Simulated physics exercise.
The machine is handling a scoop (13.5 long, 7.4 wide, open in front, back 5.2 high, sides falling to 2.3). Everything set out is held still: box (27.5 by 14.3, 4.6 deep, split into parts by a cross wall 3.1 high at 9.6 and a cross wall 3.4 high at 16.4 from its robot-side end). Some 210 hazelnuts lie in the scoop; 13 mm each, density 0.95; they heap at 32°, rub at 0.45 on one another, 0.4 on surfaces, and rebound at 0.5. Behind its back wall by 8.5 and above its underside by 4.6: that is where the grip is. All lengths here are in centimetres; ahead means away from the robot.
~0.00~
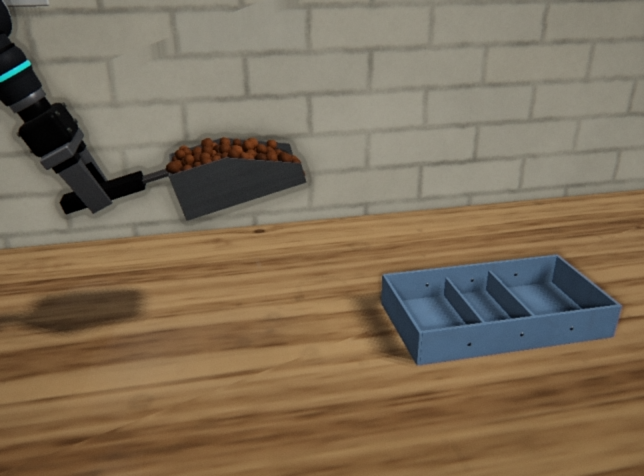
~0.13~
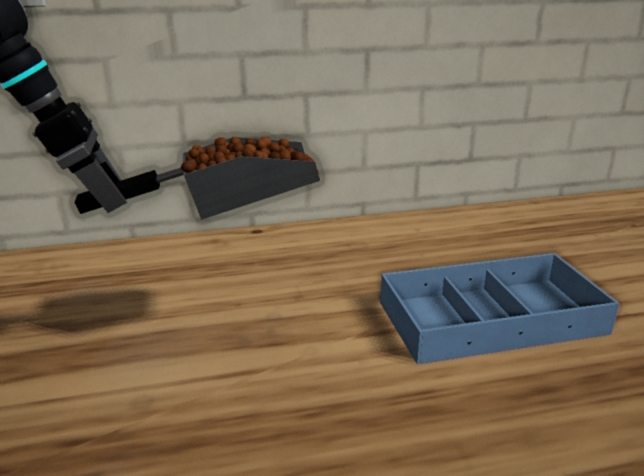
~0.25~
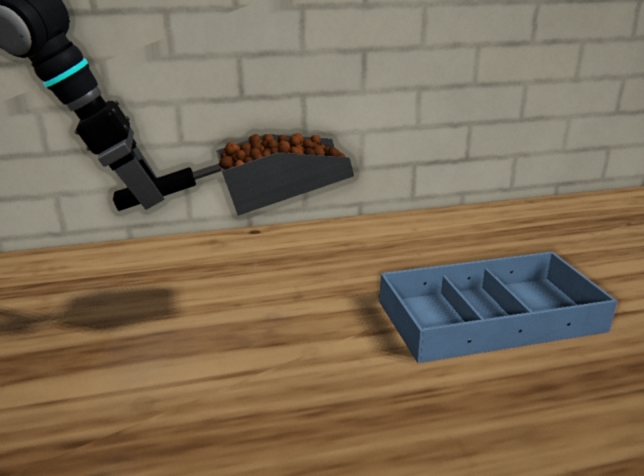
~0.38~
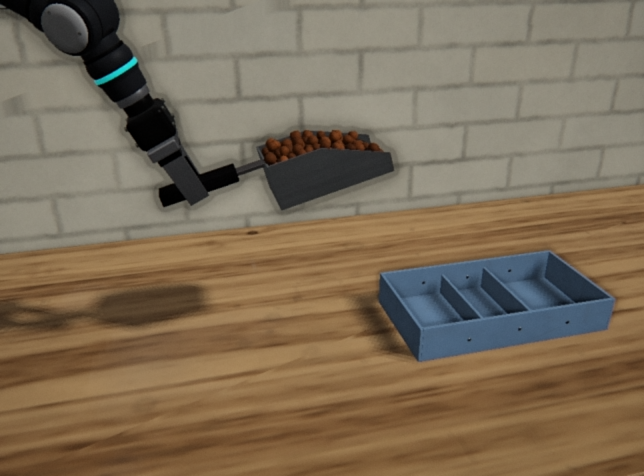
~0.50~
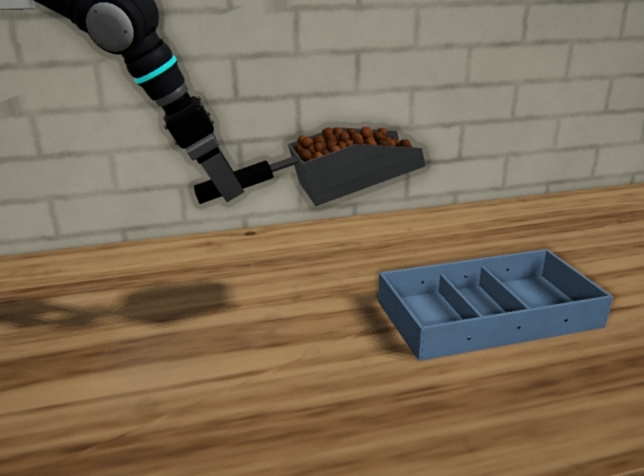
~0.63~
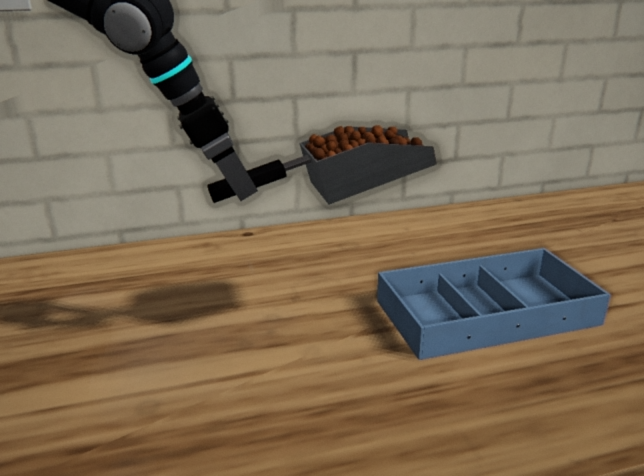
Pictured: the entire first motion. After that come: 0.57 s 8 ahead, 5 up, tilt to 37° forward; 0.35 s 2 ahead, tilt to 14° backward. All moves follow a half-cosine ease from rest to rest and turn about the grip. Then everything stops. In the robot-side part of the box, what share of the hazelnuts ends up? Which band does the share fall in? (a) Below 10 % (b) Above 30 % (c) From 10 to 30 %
The answer is b.
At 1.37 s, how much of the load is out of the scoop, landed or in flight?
I'd put it at some 80 percent.
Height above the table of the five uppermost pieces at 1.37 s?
Height: Around 22 cm.
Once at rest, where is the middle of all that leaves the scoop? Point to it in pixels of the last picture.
Approximately (479, 308) in pixels.
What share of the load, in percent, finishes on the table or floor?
I'd put it at roughly 15 per cent.
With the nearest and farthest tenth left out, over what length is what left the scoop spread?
Some 32 cm long.
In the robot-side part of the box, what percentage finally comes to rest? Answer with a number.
About 45 per cent.
By 1.00 s, tilted 22° forward, highest piece 25 above the table; 205 on the scoop, 6 in flight or on a rim.
By 1.37 s, tilted 14° forward, highest piece 22 above the table; 94 in the robot-side part, 47 in the middle part, 38 on the scoop, 32 in flight or on a rim.
By 1.75 s, tilted 14° backward, highest piece 15 above the table; 94 in the robot-side part, 45 in the middle part, 35 in the far-side part, 21 on the table or floor, 16 in flight or on a rim.
By 2.80 s, tilted 14° backward, highest piece 3 above the table; 94 in the robot-side part, 45 in the middle part, 45 in the far-side part, 27 on the table or floor.
Final count, 94 in the robot-side part, 45 in the middle part, 45 in the far-side part, 27 on the table or floor. That is 45 % in the robot-side part of the box.
